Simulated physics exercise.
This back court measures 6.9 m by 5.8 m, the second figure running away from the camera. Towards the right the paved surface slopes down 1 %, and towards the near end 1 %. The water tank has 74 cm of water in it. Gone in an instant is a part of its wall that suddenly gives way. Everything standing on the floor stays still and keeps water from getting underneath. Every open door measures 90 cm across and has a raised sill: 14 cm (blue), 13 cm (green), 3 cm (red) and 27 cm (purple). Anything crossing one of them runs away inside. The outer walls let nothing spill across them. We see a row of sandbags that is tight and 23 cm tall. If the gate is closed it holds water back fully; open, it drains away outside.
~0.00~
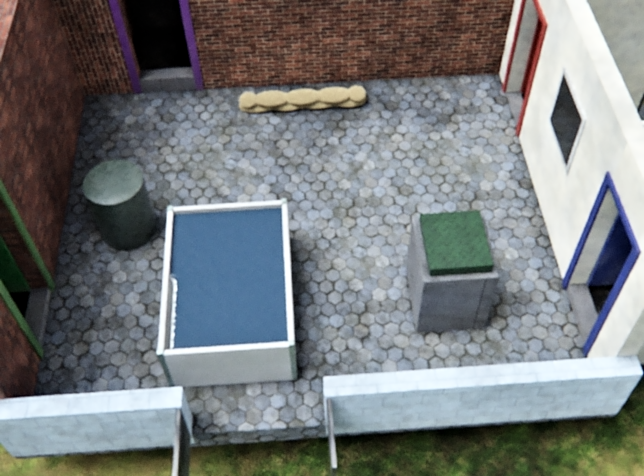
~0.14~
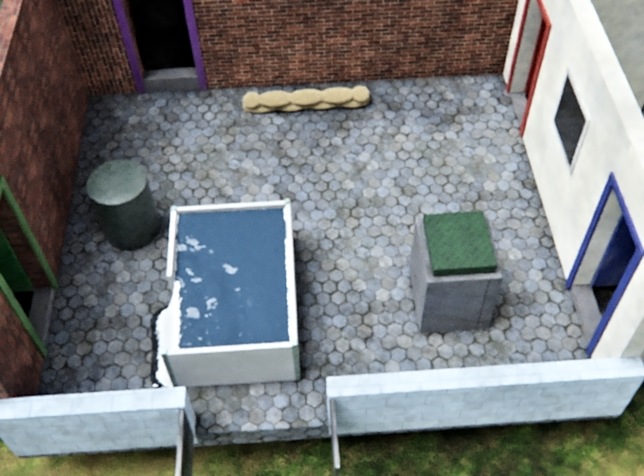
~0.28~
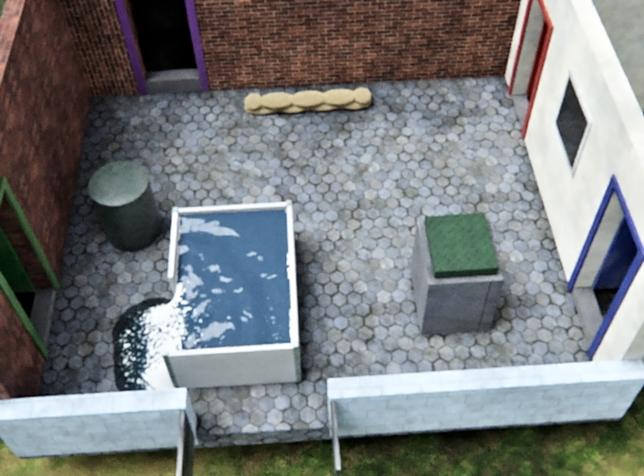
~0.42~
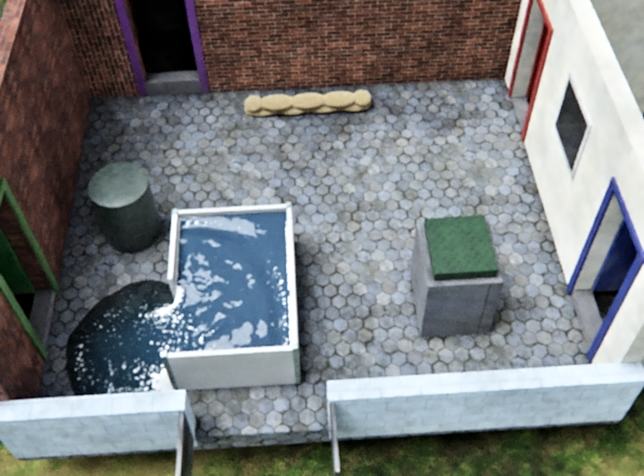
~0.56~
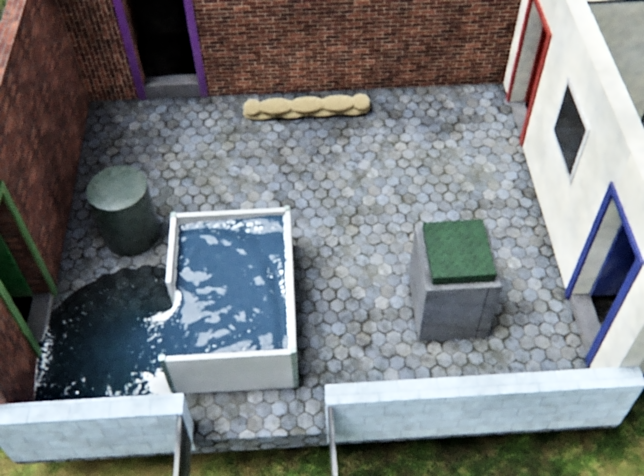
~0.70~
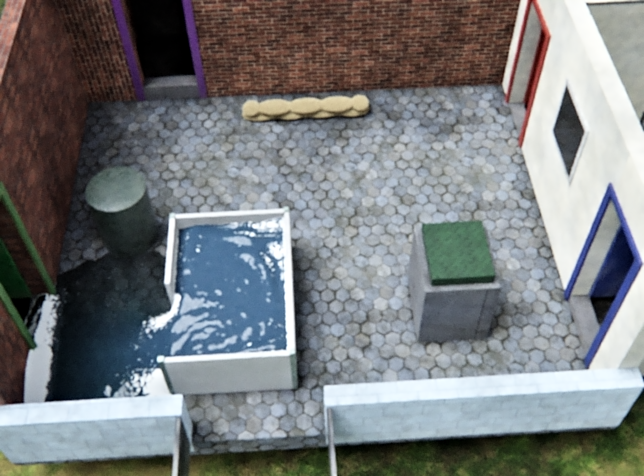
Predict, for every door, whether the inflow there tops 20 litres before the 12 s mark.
Prediction: At the blue door it falls short of 20 litres; at the green door it tops 20 litres; at the red door it tops 20 litres; at the purple door it falls short of 20 litres.
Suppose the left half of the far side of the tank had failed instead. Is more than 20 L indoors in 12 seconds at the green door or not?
Against that limit: Green short of it.
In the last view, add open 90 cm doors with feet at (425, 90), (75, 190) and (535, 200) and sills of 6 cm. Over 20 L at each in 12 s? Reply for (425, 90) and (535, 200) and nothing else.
In turn: Under, not over.
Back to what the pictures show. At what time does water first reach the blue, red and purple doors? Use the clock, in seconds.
So blue at 5.0 s, red at 6.0 s, and purple at 3.2 s.
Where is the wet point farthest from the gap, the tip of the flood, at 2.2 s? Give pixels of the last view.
Somewhere about (86, 126).
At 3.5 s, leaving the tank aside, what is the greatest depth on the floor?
About 26 cm.
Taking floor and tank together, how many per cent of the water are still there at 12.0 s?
I'd say close to 76 percent is still there.
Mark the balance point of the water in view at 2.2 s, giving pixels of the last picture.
I'd put it close to (165, 328).
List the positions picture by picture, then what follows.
The water tank at (228, 276) is whole and still, 74 cm deep, in the first frame.
The front is at (171, 389), 0.6 m from the gap at (177, 336); 0.3 m2 of floor is under water; 74 cm left at the back of the water tank, in the second frame.
The front is at (131, 314), 0.9 m from the gap at (179, 339); 0.9 m2 of floor is under water; 74 cm left at the back of the water tank, in the third frame.
Water pours out at (178, 341) and has run 1.4 m, to (78, 334); typically 8 cm deep outside, 68 cm at the water tank's back, in the fourth frame.
Water pours out at (176, 344) and has run 1.8 m, to a hidden place; typically 7 cm deep outside, 62 cm at the water tank's back, in the fifth frame.
The front is at (57, 283), 2.1 m from the gap at (175, 345); 4.0 m2 of floor is under water; 63 cm left at the back of the water tank, in the sixth frame.
After 1.4 s water covers 15 % of the floor and is deepest (56 cm) near (30, 432); blue door not reached, green door 34 cm at the sill, 72 L in, red door not reached, purple door not reached.
After 2.2 s water covers 20 % of the floor and is deepest (36 cm) near (30, 432); blue door not reached, green door 31 cm at the sill, 175 L in, red door not reached, purple door not reached.
After 3.5 s water covers 30 % of the floor and is deepest (26 cm) near (100, 260); blue door not reached, green door 22 cm at the sill, 256 L in, red door not reached, purple door 16 cm at the sill, 0 L in.
After 7.0 s water covers 70 % of the floor and is deepest (15 cm) near (136, 426); blue door 6 cm at the sill, 0 L in, green door 11 cm at the sill, 293 L in, red door 7 cm at the sill, 7 L in, purple door 7 cm at the sill, 0 L in.
After 12.0 s water covers 90 % of the floor and is deepest (11 cm) near (565, 402); blue door 7 cm at the sill, 0 L in, green door 7 cm at the sill, 293 L in, red door 5 cm at the sill, 43 L in, purple door 3 cm at the sill, 0 L in.
